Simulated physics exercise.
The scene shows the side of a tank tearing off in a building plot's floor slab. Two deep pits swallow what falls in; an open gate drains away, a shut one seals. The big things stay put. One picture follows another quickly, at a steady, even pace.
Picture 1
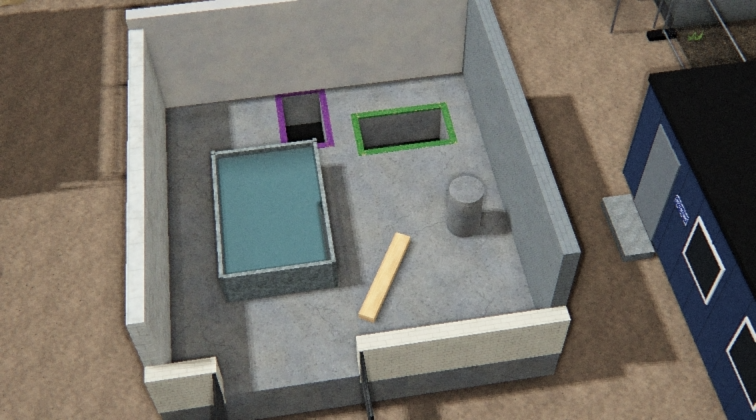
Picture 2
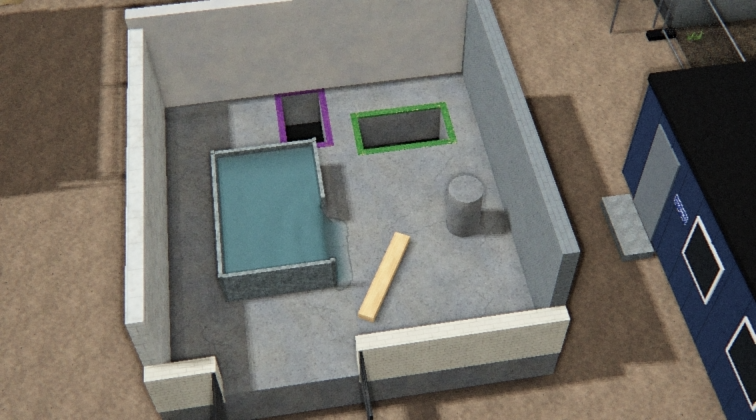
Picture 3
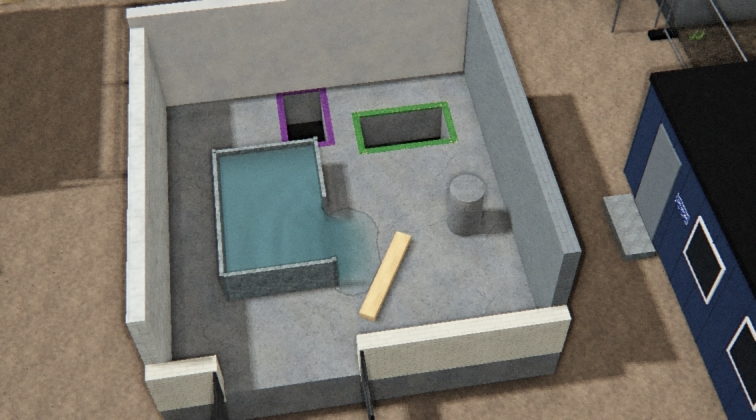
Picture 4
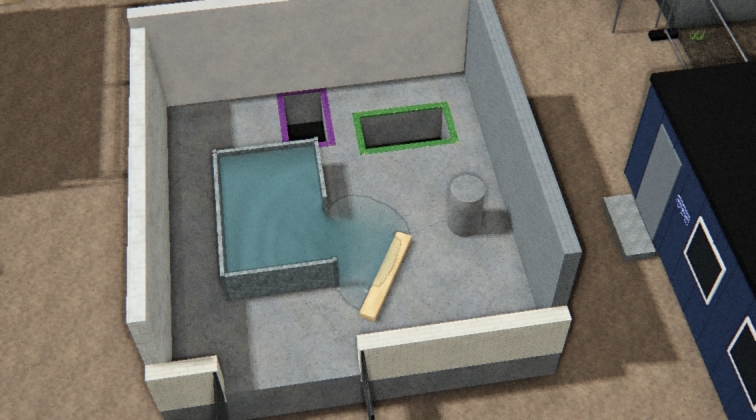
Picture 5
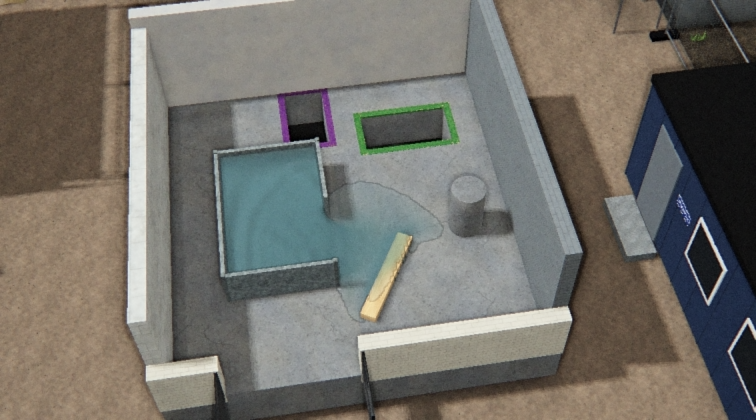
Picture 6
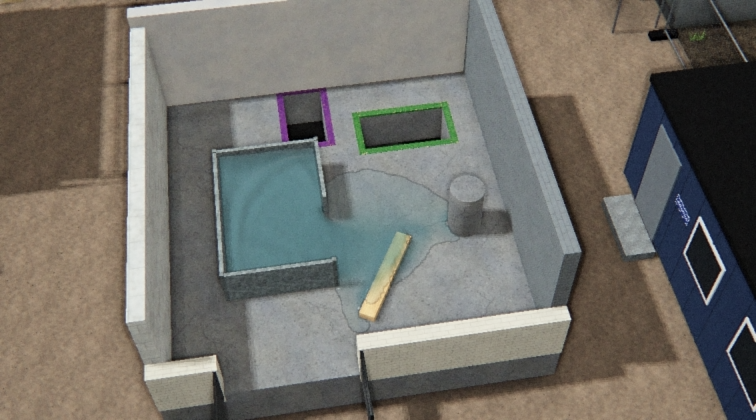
In a walled building plot with two outlined pits in its floor slab, the right side of a water tank opens, and water pours out, spreading across the slab past a wooden plank and reaching a grey cylinder.
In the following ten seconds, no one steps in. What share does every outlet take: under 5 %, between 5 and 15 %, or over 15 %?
Outcome: The gate accounts for a medium-sized part - five to fifteen per cent; the green pit accounts for a substantial part - beyond fifteen per cent; the purple pit accounts for a medium-sized part - five to fifteen per cent.
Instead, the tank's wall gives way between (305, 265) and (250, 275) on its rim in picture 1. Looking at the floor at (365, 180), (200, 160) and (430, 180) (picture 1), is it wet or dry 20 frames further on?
Point 1: Unwetted; point 2: Unwetted; point 3: Unwetted.
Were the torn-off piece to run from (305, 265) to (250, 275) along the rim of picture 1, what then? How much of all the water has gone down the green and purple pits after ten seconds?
Green 0 %, purple 0 %.
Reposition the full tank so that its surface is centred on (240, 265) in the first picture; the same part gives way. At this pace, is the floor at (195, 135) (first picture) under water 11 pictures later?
At that place: Not flooded.
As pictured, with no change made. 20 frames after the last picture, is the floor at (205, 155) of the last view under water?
That spot: Spared.
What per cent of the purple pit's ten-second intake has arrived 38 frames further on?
Near 50 per cent, give or take.
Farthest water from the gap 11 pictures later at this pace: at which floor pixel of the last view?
Somewhere near (463, 72).
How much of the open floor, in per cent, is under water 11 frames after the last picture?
My guess is around 45 in a hundred.
A moment on, water covers 35 % of the floor; the gate 0 %, the green pit 0 %, the purple pit 0 %.
Next, water covers 45 % of the floor; the gate 0 %, the green pit 1 %, the purple pit 0 %.
Then, water covers 60 % of the floor; the gate 2 %, the green pit 5 %, the purple pit 0 %.
Later, water covers 70 % of the floor; the gate 5 %, the green pit 17 %, the purple pit 4 %.
In the end, water covers 75 % of the floor; the gate 10 %, the green pit 32 %, the purple pit 8 %.
